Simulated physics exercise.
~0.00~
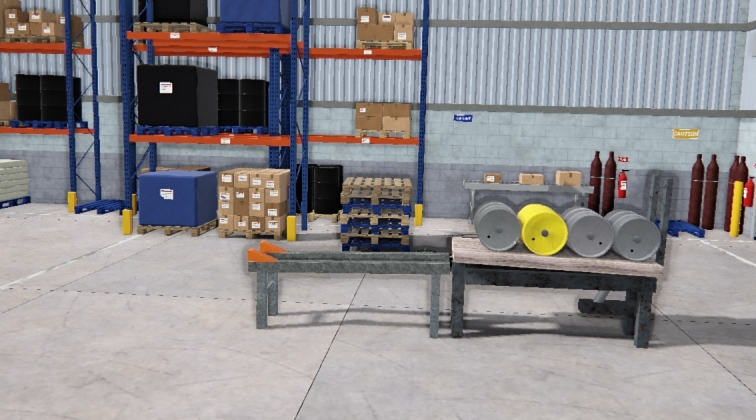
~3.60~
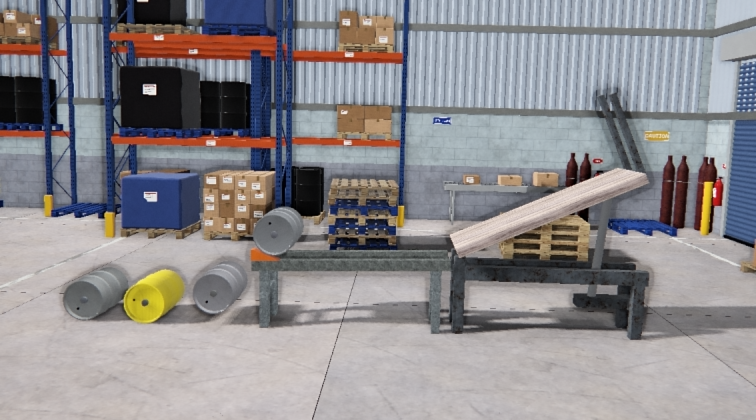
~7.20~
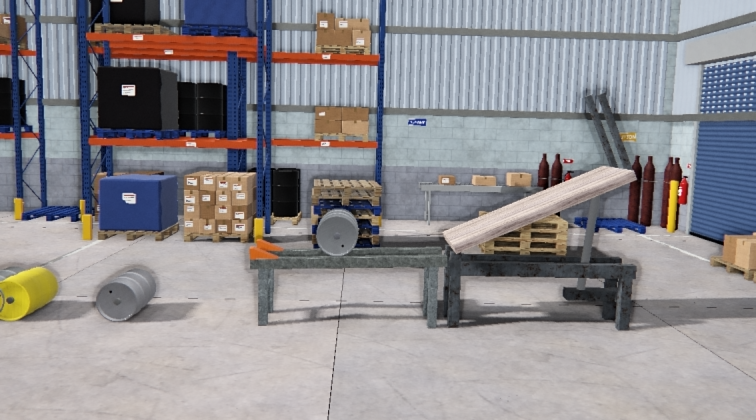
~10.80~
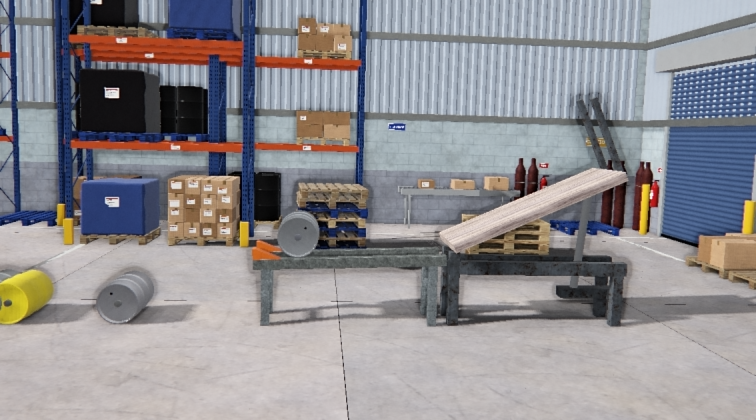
In this clip, a tilting platform in a warehouse tips four drums, one yellow and three grey, leftward onto a low rack, and the yellow one and two grey ones clear the end stop and land on the floor, while the last grey drum stays on the rack.
